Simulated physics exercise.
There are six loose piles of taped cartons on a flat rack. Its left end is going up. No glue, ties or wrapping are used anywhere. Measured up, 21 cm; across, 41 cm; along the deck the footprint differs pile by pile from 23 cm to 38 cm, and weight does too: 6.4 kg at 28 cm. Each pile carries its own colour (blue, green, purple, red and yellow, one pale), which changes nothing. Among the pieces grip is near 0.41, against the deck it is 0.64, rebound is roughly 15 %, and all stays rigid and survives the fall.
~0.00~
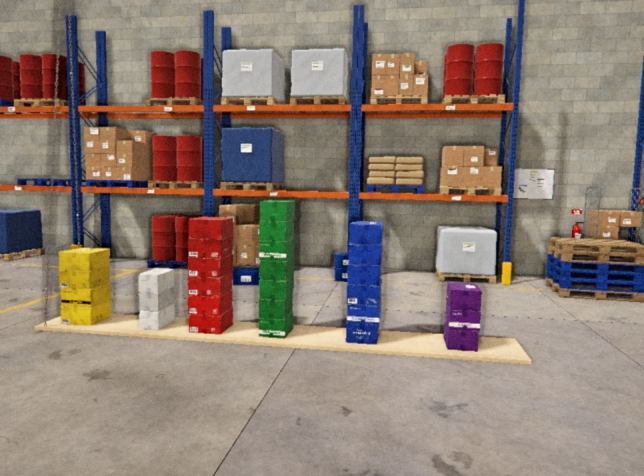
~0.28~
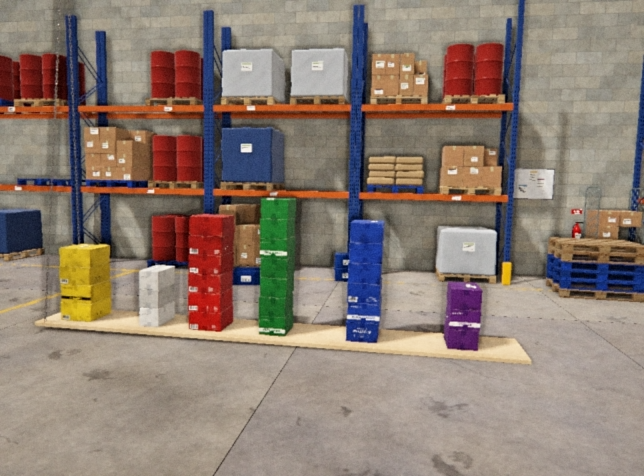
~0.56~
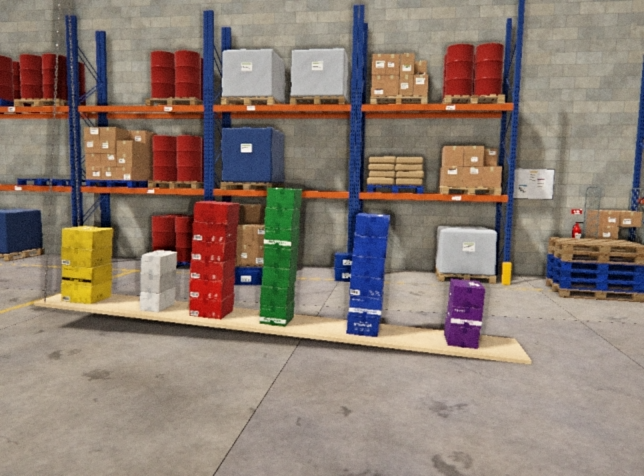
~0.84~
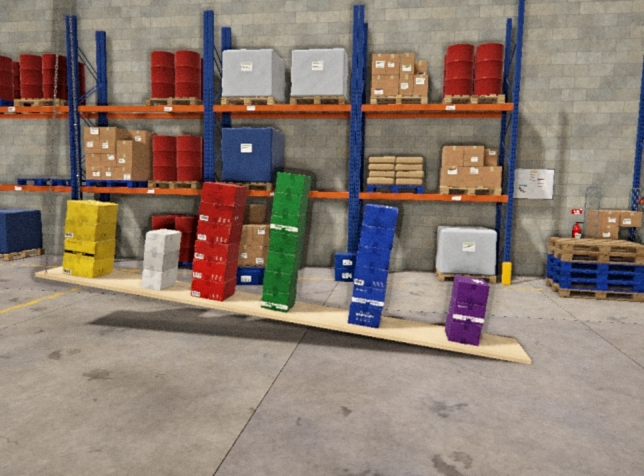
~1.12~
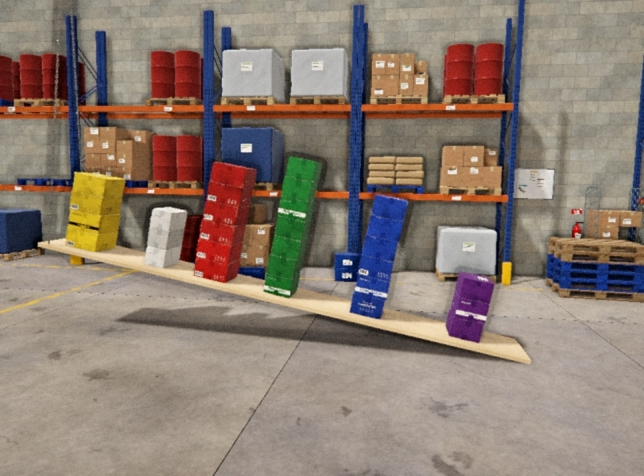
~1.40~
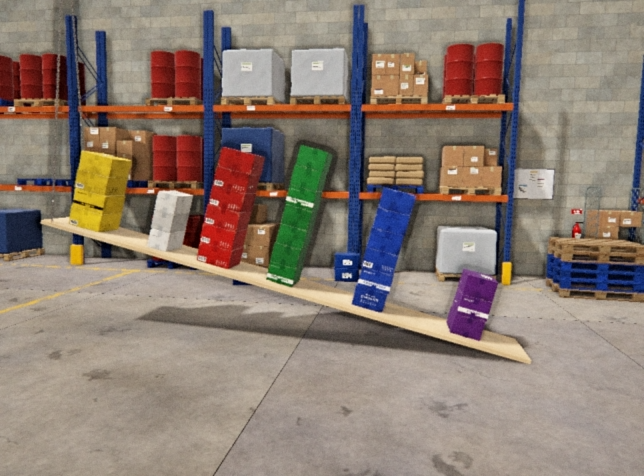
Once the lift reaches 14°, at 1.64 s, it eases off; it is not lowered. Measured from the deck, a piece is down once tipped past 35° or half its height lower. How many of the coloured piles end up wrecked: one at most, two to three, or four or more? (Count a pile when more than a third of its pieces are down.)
It takes a minimum of four.
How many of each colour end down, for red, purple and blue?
Red 6, purple 2, blue 6.
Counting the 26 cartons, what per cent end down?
About 80% of them.
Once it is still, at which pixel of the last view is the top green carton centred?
Its centre finishes around pixel (549, 328) in the last picture.
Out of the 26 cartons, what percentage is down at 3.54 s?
80 per cent by then.
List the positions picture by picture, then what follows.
In the first frame (we follow the side turned to the camera; leans and shifts are taken against what carries them), middle of the deck's edge (264, 344) slope 0°; top green carton (273, 211); top yellow carton (74, 262); no other piece has moved.
The second frame shows middle of the deck's edge (264, 342) slope 1°; top green carton (274, 209).
The third frame shows middle of the deck's edge (264, 331) slope 3°; top purple carton (469, 298).
The fourth frame shows middle of the deck's edge (265, 315) slope 7°; top green carton (290, 184).
The fifth frame shows middle of the deck's edge (268, 300) slope 10°; top green carton (301, 169).
The sixth frame shows middle of the deck's edge (270, 288) slope 13°; top green carton (312, 158) displaced 21 mm; top blue carton (397, 202); 2 stirred so far.
Around 2.04 s, slope 14°; none of the 26 other cartons down, 18 disturbed; top green carton tipped 27°, 9 cm lower; top blue carton tipped 8°.
Around 2.62 s, slope 14°; 13 of the 26 other cartons down; top blue carton on its side; top red carton tipped 7°.
Around 3.54 s, slope 14°; 21 of the 26 other cartons down; top purple carton upside down; top blue carton upside down.
Finally (4.9 s), slope 14°; 21 of the 26 other cartons down; top purple carton upside down; top blue carton upside down. Wrecked, blue, green, purple and red. Seen by the last camera, middles, top purple carton near (605, 349), top blue carton near (627, 343).
